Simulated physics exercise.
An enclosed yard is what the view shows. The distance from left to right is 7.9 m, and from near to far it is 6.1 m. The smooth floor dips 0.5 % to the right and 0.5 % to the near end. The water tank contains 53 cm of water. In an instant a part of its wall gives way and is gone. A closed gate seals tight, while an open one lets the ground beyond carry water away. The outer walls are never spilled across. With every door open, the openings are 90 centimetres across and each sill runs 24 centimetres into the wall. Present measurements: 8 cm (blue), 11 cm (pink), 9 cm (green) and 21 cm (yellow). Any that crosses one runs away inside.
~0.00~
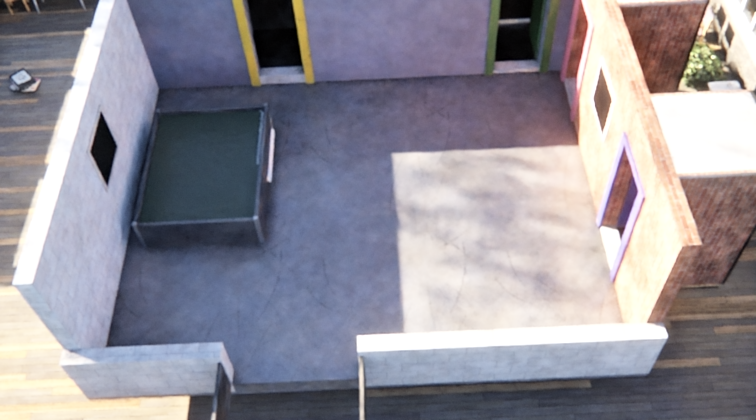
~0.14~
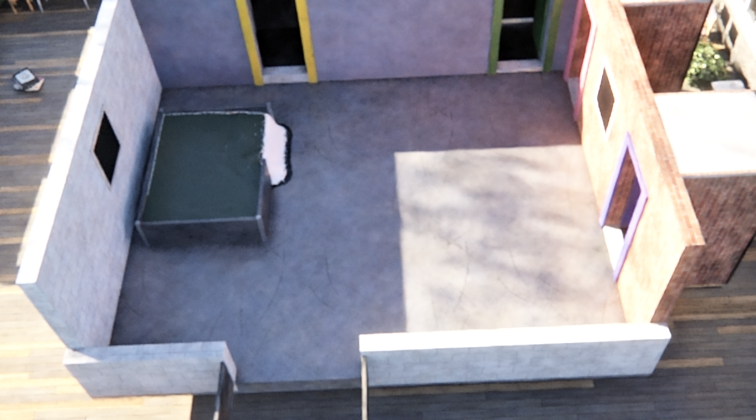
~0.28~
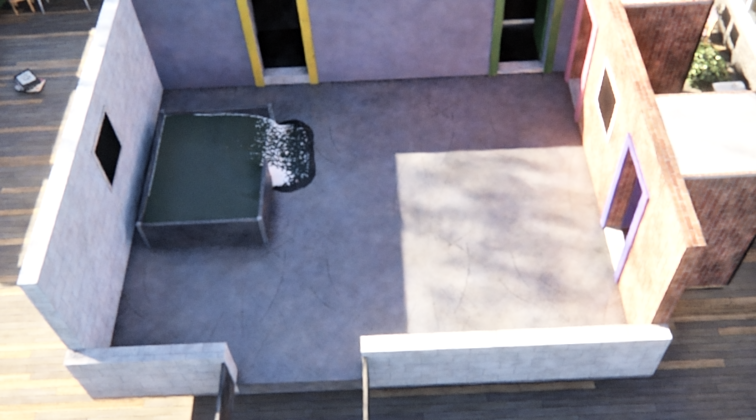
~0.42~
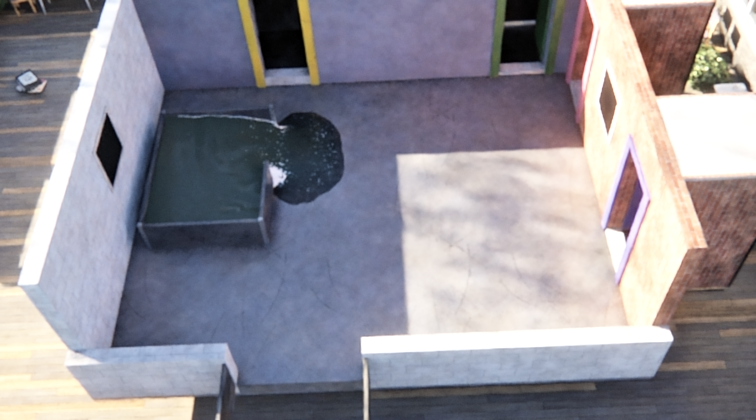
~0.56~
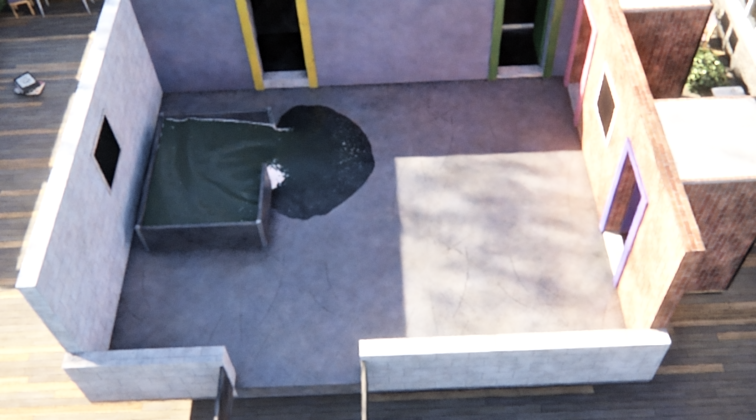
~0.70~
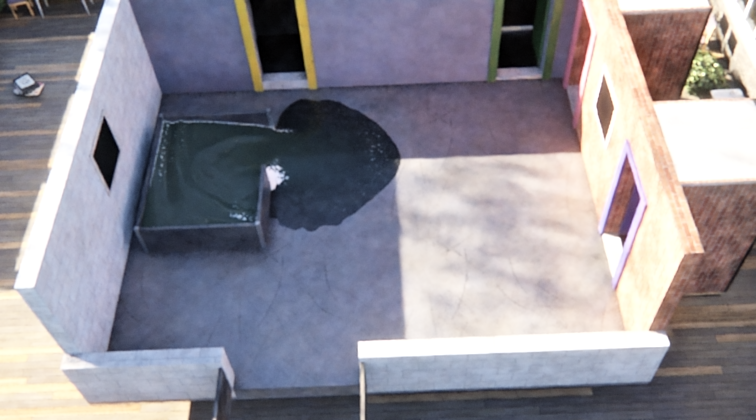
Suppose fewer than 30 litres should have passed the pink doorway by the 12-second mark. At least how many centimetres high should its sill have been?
I would say at least 20 cm.
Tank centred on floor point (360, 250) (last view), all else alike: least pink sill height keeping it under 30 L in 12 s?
Roughly 13.0 centimetres.
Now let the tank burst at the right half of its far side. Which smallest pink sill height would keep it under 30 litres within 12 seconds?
Close to 9.0 cm at the least.
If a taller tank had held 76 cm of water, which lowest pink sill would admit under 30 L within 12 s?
I'd go with near 32 cm then.
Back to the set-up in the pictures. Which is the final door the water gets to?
Blue, last of all.
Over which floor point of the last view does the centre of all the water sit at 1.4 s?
Approximately (249, 183).
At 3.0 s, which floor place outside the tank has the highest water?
Near pixel (559, 89).
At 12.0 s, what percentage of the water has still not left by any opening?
What remains is some 90 per cent of the water.
After 1.4 s water covers 25 % of the floor, deepest (32 cm) near (276, 149); it has not reached the pink door.
After 3.0 s water covers 50 % of the floor, deepest (30 cm) near (559, 89); 25 cm at the pink door, 6 litres in over its 11 cm sill.
After 12.0 s water covers 90 % of the floor, deepest (13 cm) near (624, 360); 6 cm at the pink door, 157 litres in over its 11 cm sill.
At the pink door as built, the water arrived by 2.3 s and peaked near 28 cm at 3.2 s.
Run again over the same 12 s with other heights there, 65 litres in over 16 cm, 20 litres over 22 cm. The limit of 30 litres is kept from about 20 cm up.
